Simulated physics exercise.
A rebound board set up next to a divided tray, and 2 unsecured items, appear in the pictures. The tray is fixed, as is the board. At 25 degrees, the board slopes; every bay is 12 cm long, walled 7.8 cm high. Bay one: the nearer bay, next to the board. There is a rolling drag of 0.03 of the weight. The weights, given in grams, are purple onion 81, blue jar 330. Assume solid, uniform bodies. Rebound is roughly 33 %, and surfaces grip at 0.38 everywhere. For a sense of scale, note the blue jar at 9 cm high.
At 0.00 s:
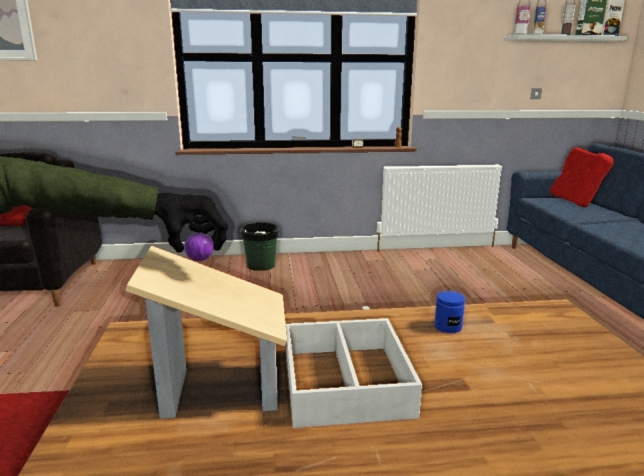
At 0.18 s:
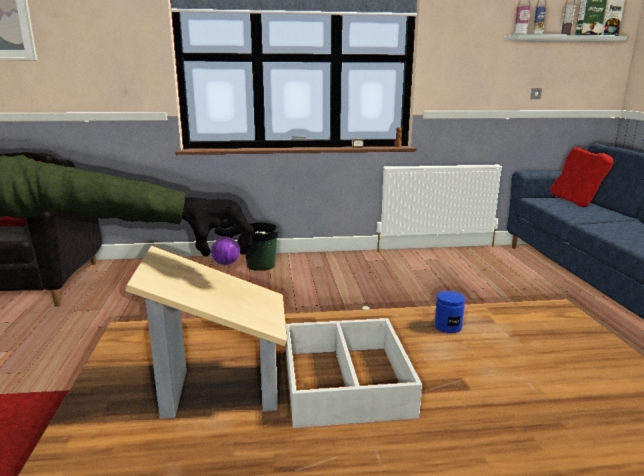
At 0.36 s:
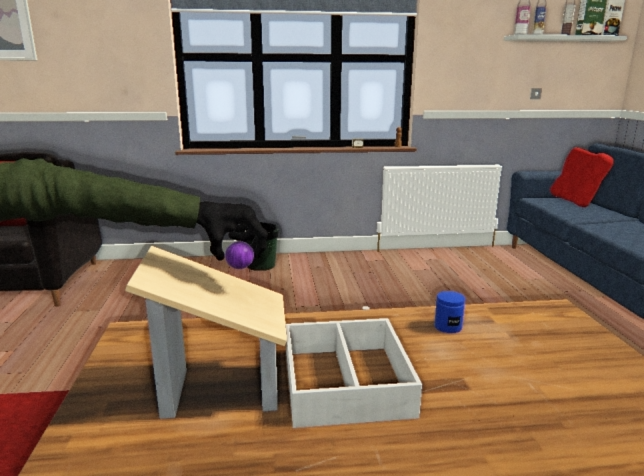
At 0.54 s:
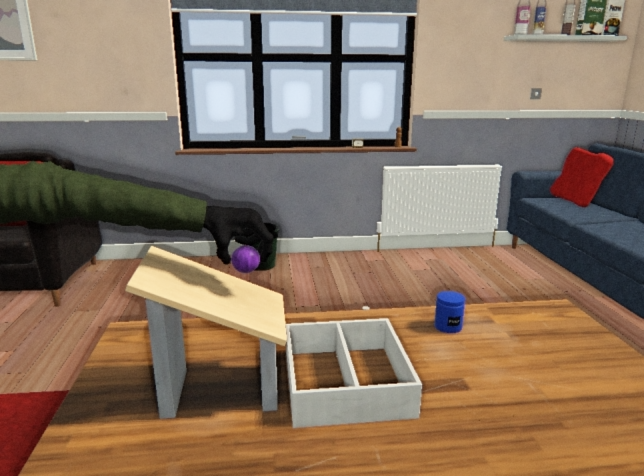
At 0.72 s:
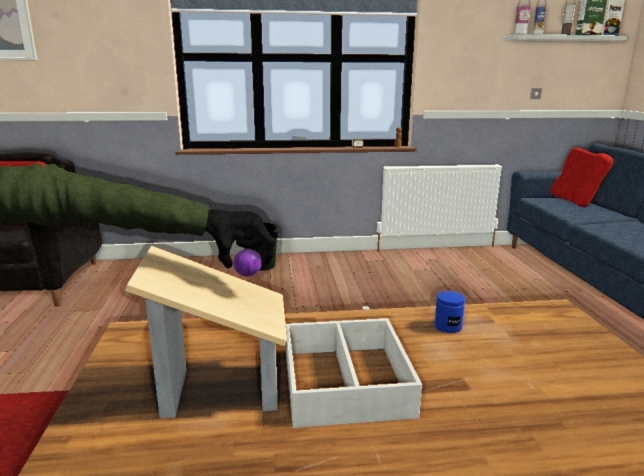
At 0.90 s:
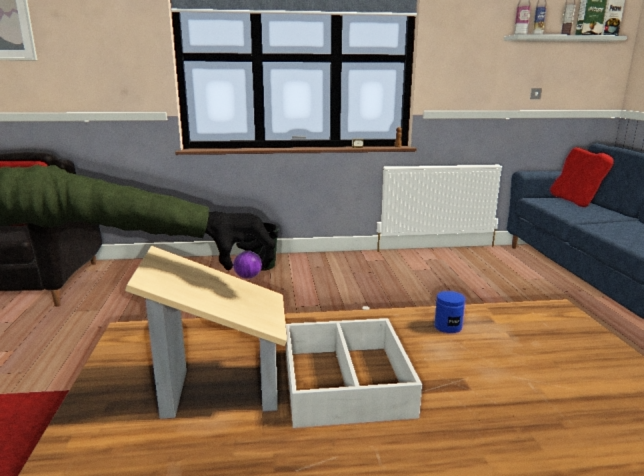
The clip opens on a gloved hand at the end of a green sleeve, holding a purple onion above a sloping board beside a two-bay tray, with a blue jar to the right. The hand carries the onion rightward and slightly down, slowing, then holds it still over the board.
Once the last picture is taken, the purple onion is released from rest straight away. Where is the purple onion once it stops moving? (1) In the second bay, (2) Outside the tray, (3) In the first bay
(3) In the first bay.
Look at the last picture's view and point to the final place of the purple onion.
It stops at about (307, 374).
After 1.20 s, purple onion near (269, 296).
After 1.40 s, it is in the nearer bay; purple onion near (332, 355).
After 1.50 s, it is in the nearer bay; purple onion near (320, 368).
At rest (2.2 s), it is in the nearer bay; blue jar in place, give or take 4 cm. Seen from the same camera at the end, purple onion near (307, 374).
